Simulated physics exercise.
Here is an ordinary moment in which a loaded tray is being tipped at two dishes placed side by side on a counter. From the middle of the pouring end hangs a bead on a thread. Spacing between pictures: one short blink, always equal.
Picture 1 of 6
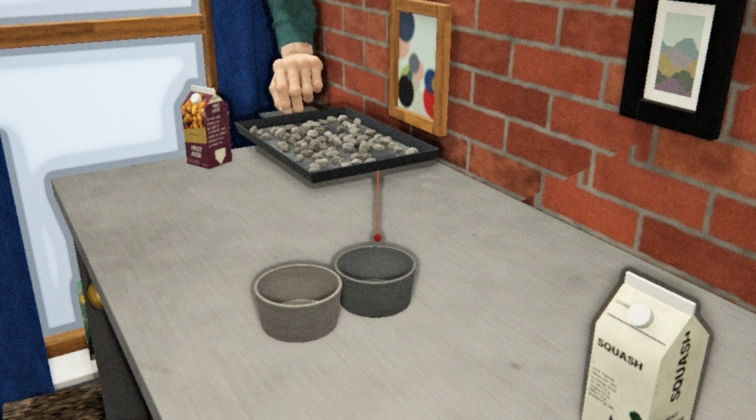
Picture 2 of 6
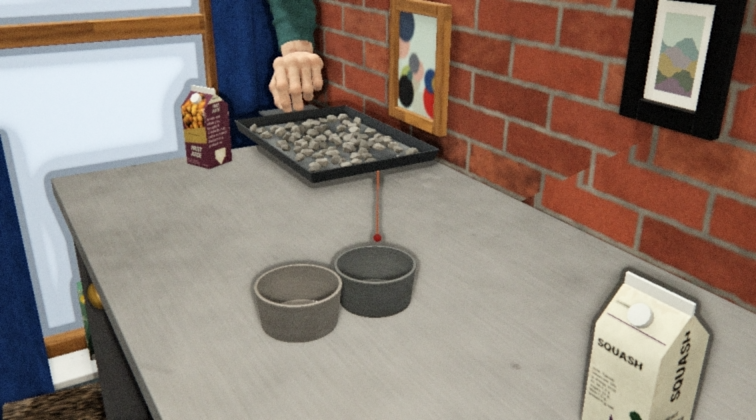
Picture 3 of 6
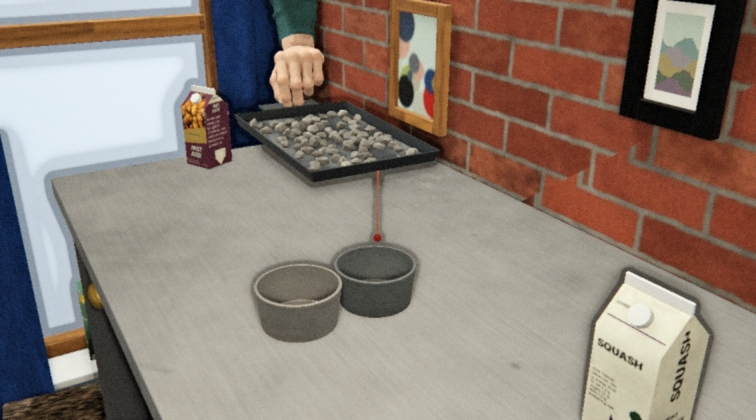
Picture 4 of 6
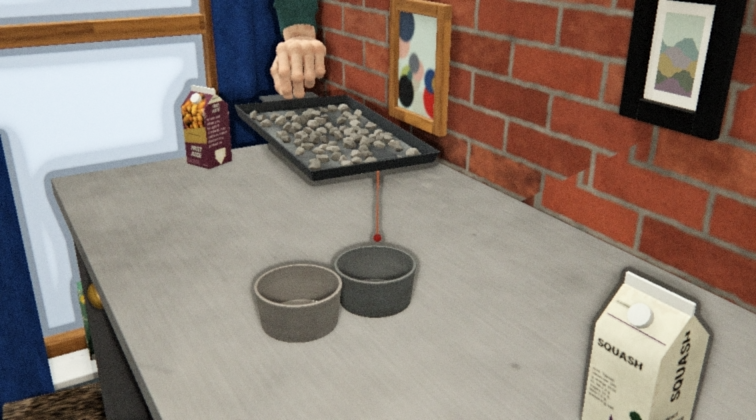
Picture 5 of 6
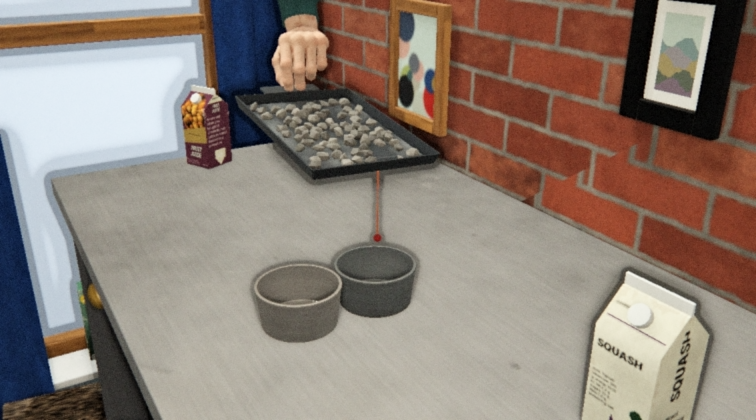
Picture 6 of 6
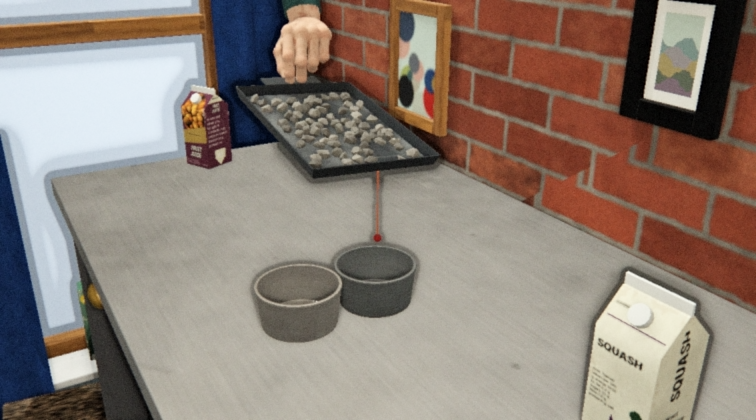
A black tray of grey gravel is held at its far end by a hand in a green sleeve, above a grey counter seen from slightly above beside a red brick wall. Below sit a brown-grey dish at left and a darker one at right, with cartons, blue curtains and framed art around. The hand lifts slightly, the tray tilts a little and the stones shift, while the camera stays still.
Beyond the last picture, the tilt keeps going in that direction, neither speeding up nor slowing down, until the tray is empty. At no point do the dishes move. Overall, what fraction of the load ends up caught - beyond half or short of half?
Between them the dishes get the lesser amount.
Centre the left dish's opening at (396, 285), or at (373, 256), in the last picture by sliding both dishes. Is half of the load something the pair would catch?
Held in all, by try: A smaller portion, then a larger portion.
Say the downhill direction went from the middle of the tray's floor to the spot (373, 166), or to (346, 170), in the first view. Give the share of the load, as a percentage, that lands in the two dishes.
50 % and 90 %.
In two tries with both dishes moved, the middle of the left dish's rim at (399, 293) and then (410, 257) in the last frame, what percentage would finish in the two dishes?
Trial 1 near 0 percent, trial 2 near 80 percent.
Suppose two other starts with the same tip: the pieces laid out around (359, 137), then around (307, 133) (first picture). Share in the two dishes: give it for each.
10 per cent for the first try, 20 per cent for the second.
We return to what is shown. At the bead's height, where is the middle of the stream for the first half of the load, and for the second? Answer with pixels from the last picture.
Points: About (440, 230), then about (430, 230).
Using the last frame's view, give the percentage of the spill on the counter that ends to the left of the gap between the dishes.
Share on the left: Near 0 %.
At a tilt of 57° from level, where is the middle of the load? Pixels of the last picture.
Somewhere about pixel (393, 137).
Soon, tray tipped steeply; nearly all on the tray; a stray few in the air.
A while on, tray tipped right over; a small part on the tray; a small part in the right dish; most outside both; a small part in the air.
Towards the end, tray tipped past a quarter turn; a small part in the right dish; most outside both.
Finally, tray tipped past a quarter turn; none in the left dish; a small part in the right dish; most outside both.
